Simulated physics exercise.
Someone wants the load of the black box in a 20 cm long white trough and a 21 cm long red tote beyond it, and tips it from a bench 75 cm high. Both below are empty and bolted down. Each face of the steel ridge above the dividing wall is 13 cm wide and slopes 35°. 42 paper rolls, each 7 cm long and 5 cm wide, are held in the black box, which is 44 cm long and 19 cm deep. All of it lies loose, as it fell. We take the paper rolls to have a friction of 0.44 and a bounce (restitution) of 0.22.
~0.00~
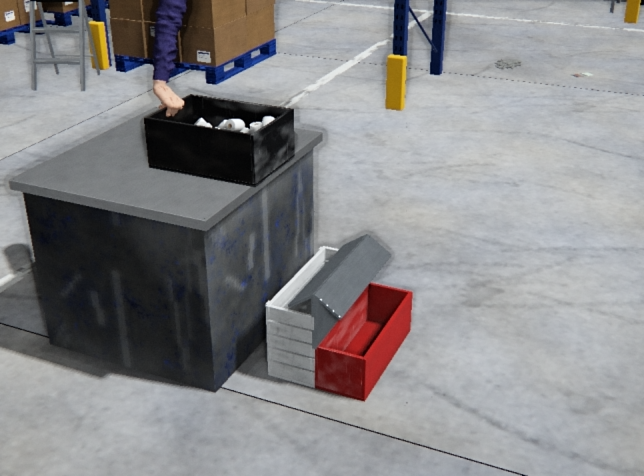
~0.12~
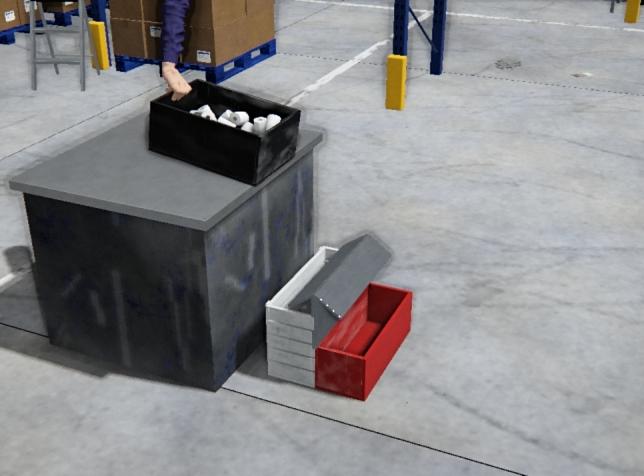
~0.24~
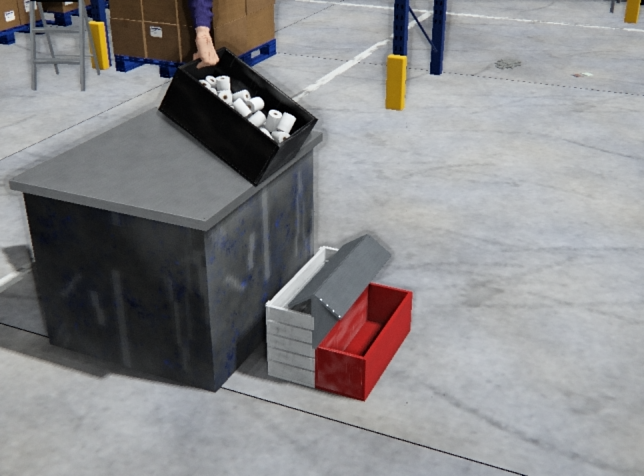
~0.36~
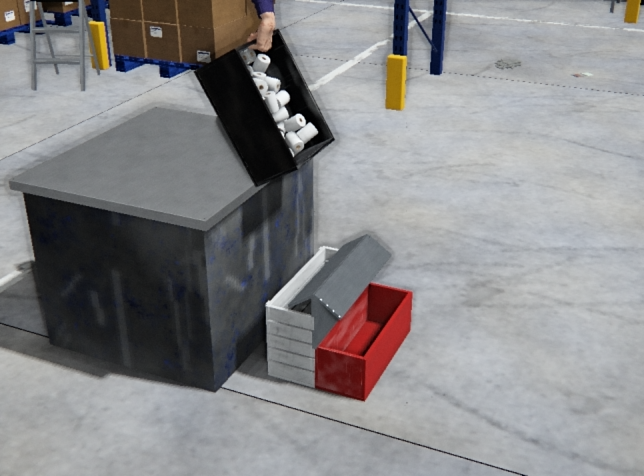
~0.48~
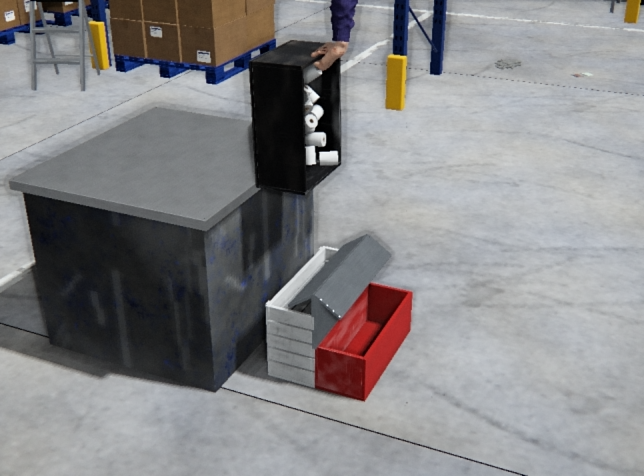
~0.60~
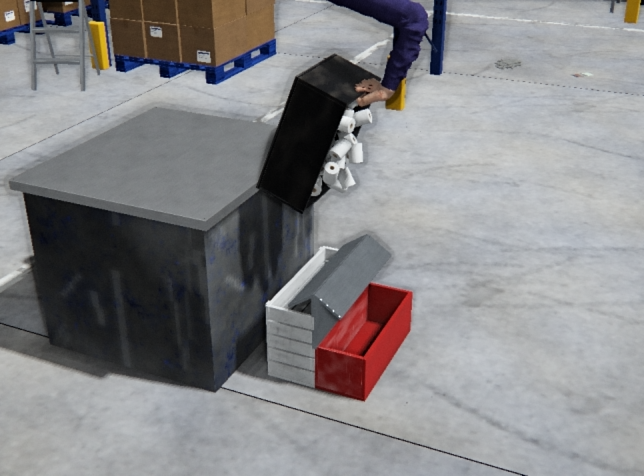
The video shows a hand tilting a black box of white paper rolls steadily rightward on a dark bench, until it leans past upright and a few rolls emerge above a white trough and red tote on the floor.
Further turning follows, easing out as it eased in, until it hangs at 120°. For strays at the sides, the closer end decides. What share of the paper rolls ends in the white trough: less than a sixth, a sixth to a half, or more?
It's going to be a small share, below a sixth.
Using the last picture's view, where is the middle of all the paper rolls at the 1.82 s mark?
Roughly at pixel (503, 386).
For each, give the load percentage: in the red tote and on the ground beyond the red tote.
It works out to roughly 0 per cent and 100 per cent, in that order.
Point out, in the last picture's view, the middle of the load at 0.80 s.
Somewhere around pixel (380, 256) in the last view.
After 0.80 s, tilt 120°; 9 still in the black box and 33 in the air.
After 1.04 s, tilt 120°; 2 still in the black box, 2 in the white trough, 26 on the ground beyond the red tote and 12 in the air.
After 1.38 s, tilt 120°; 1 in the white trough, 1 in the red tote, 37 on the ground beyond the red tote and 3 in the air.
Outcome (at 1.82 s), 1 in the white trough and 41 on the ground beyond the red tote. Asked share, 1 of 42, 2 per cent.
